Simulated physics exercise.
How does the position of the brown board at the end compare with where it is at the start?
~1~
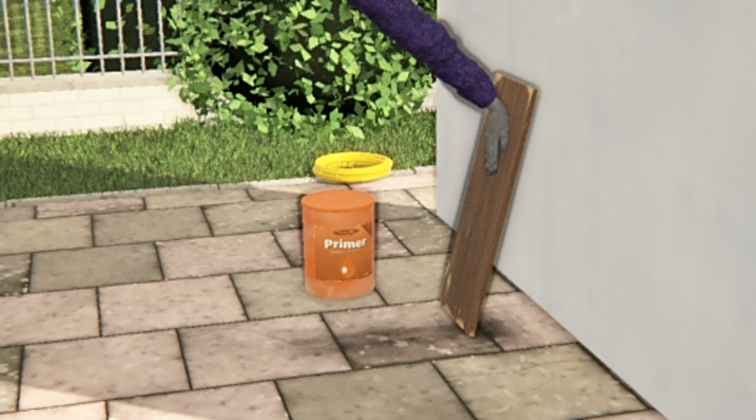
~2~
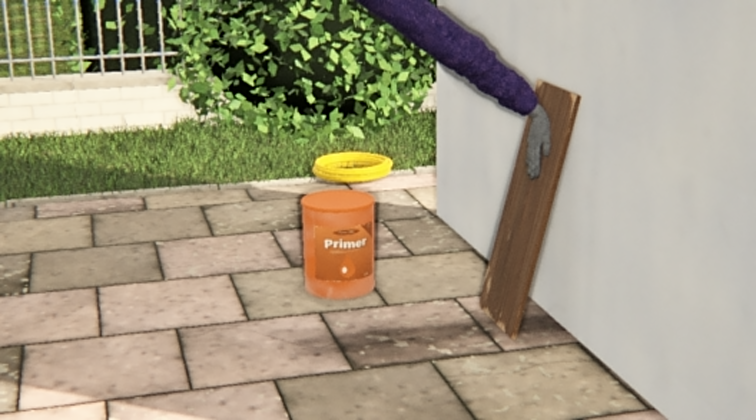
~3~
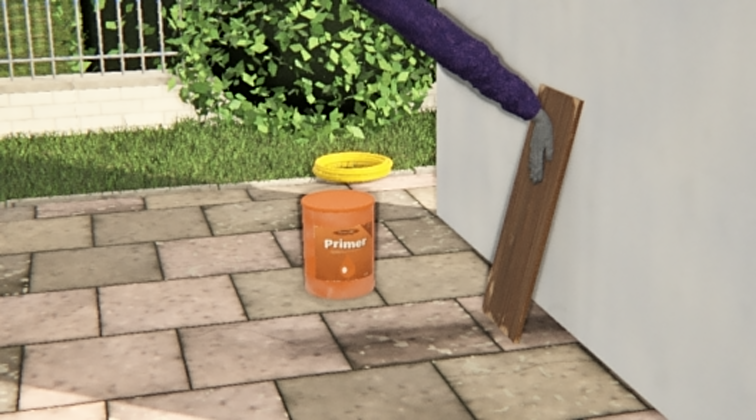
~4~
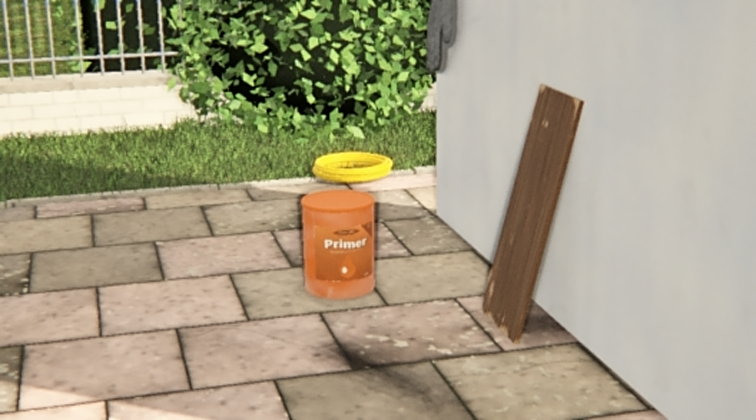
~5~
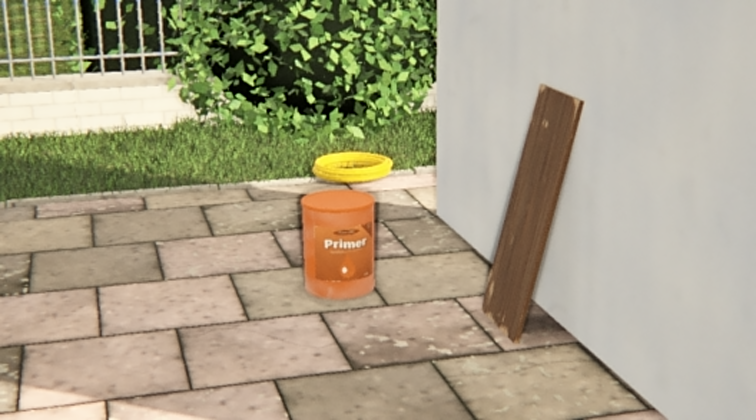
At the end the brown board leans a little farther to the right than it does at the start.
On a paved patio beside a pale wall, a gloved hand in a purple sleeve shifts a leaning brown board a little to the right, near an orange pail, then lets go and draws back. The board stays leaning against the wall.
